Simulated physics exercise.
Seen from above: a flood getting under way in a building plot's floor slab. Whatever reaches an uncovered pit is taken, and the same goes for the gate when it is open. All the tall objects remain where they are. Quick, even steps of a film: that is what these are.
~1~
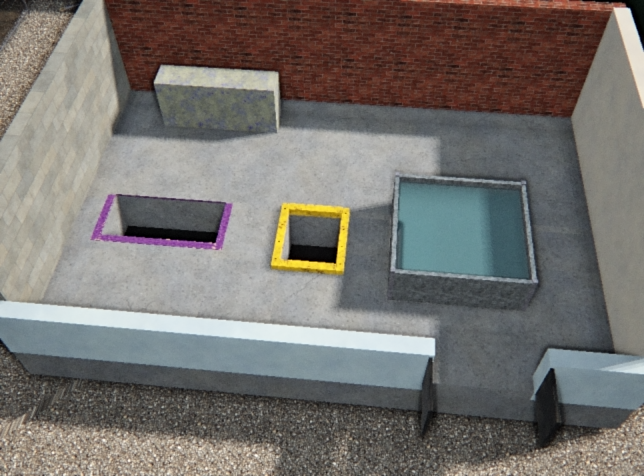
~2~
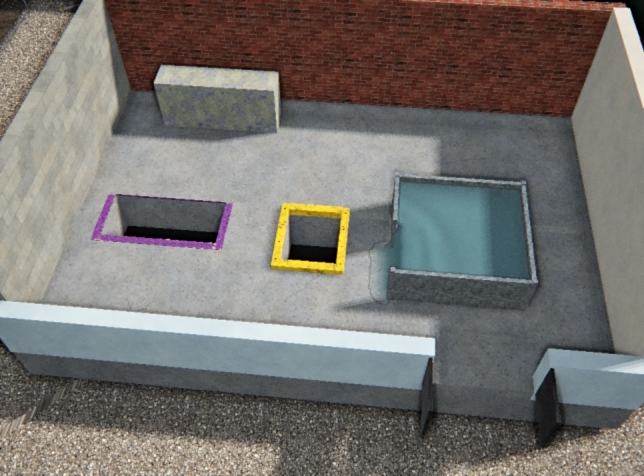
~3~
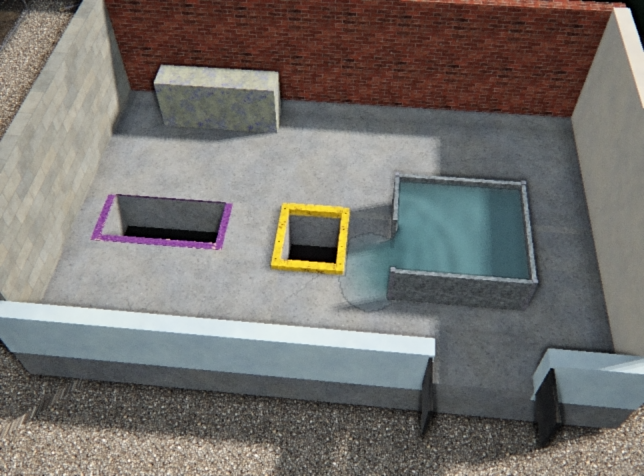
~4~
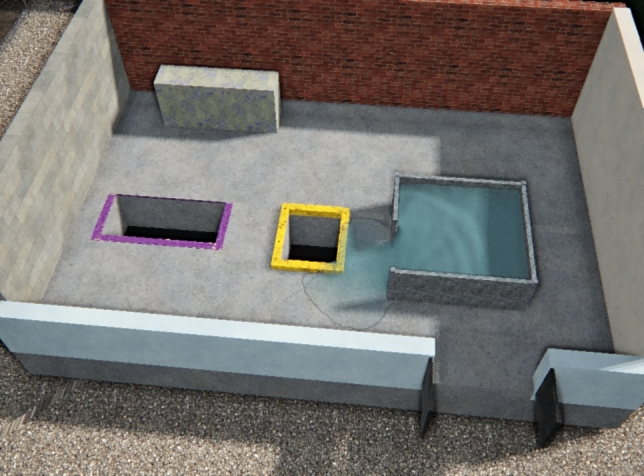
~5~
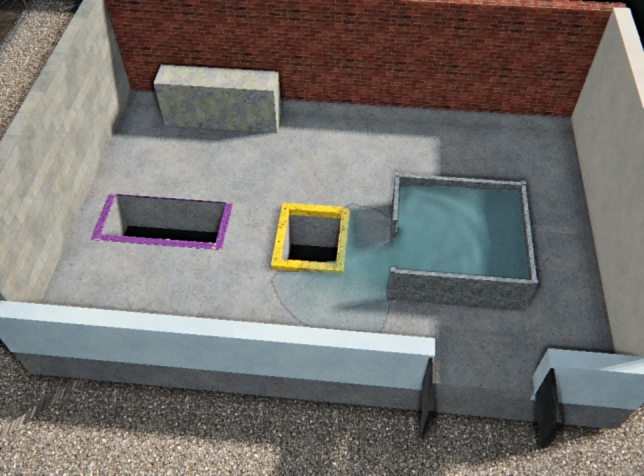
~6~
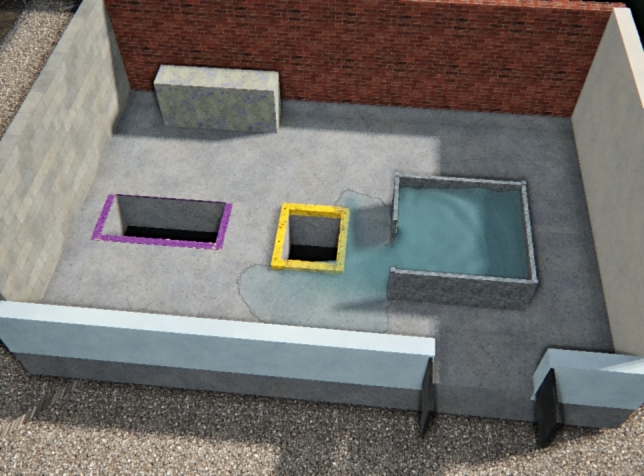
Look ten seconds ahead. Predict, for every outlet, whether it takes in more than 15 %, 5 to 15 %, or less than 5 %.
The gate never reaches five per cent; the purple pit clears fifteen per cent; the yellow pit clears fifteen per cent.
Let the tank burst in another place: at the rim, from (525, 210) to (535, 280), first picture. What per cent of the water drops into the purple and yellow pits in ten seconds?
Purple takes 12 in a hundred, yellow takes 0 in a hundred.
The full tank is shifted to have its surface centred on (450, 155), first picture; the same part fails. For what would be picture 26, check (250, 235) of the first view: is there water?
There: Free of water.
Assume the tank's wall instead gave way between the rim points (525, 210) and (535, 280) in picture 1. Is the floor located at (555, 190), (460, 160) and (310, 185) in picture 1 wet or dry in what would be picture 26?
Note, points one to three: Reached and soaked / reached and soaked / unreached.
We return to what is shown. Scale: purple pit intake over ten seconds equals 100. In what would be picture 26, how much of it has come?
By then roughly 5 percent of the ten-second total is in.
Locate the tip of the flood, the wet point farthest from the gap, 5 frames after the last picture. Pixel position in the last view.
I'd go with roughly (127, 305).
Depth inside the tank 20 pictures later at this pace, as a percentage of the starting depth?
Close to 40 in a hundred.
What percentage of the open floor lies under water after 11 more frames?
Some 25 per cent.
A moment on, water covers 20 % of the floor; the gate 0 %, the purple pit 0 %, the yellow pit 7 %.
Next, water covers 25 % of the floor; the gate 0 %, the purple pit 0 %, the yellow pit 12 %.
Then, water covers 35 % of the floor; the gate 0 %, the purple pit 1 %, the yellow pit 16 %.
Later, water covers 50 % of the floor; the gate 0 %, the purple pit 11 %, the yellow pit 19 %.
In the end, water covers 70 % of the floor; the gate 1 %, the purple pit 23 %, the yellow pit 20 %.
